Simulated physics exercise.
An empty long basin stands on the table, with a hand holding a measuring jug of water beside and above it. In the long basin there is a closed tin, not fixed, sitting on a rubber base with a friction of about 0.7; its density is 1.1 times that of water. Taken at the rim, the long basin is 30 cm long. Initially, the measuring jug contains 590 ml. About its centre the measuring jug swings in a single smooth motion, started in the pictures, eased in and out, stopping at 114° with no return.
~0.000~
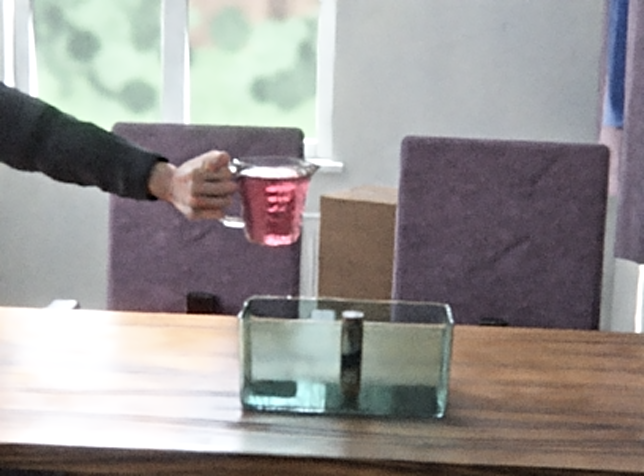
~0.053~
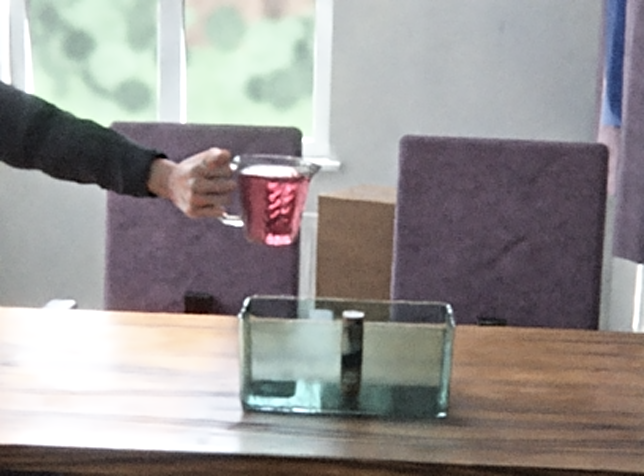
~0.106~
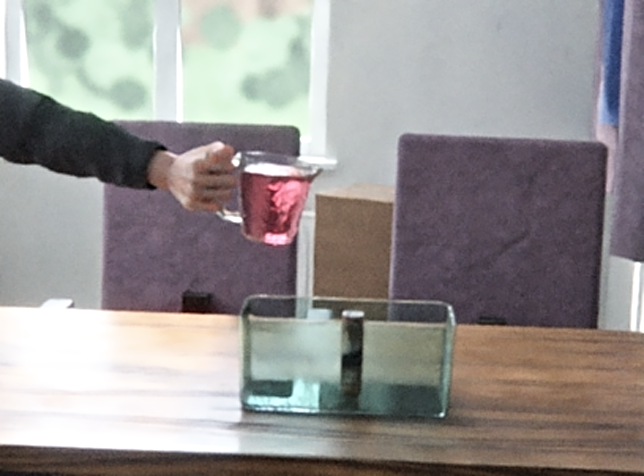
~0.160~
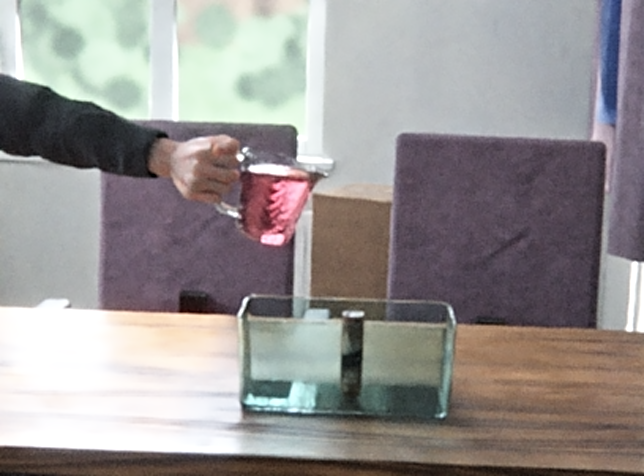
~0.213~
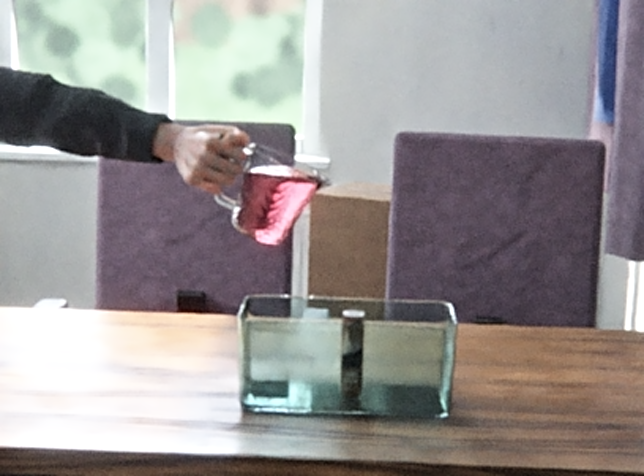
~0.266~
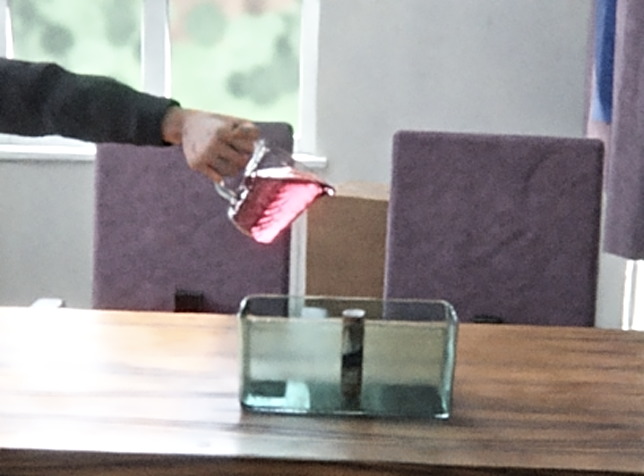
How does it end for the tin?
The tin goes down.
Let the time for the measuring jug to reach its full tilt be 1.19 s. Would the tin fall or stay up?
In that case the tin does not tip.
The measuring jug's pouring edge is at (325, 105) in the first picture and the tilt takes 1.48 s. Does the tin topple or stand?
Then it stays on its base.
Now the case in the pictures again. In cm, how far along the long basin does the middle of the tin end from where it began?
Roughly 7.5 cm.
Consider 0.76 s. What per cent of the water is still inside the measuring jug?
I'd estimate some 3 per cent.
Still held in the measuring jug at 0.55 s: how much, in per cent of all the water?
Close to 42 in a hundred.
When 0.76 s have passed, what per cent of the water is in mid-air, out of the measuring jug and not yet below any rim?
Roughly 10 per cent.
By 0.55 s the tilt is 99° and 42 per cent is still to pour; the tin stands where it began.
By 0.76 s the tilt is 114° and 3 per cent is still to pour; the tin stands where it began.
By 0.98 s the tilt is 114° and 0 per cent is still to pour; the tin leans 37°.
By 1.22 s the tilt is 114° and 0 per cent is still to pour; the tin lies on its side.
At rest the tin lies on its side.
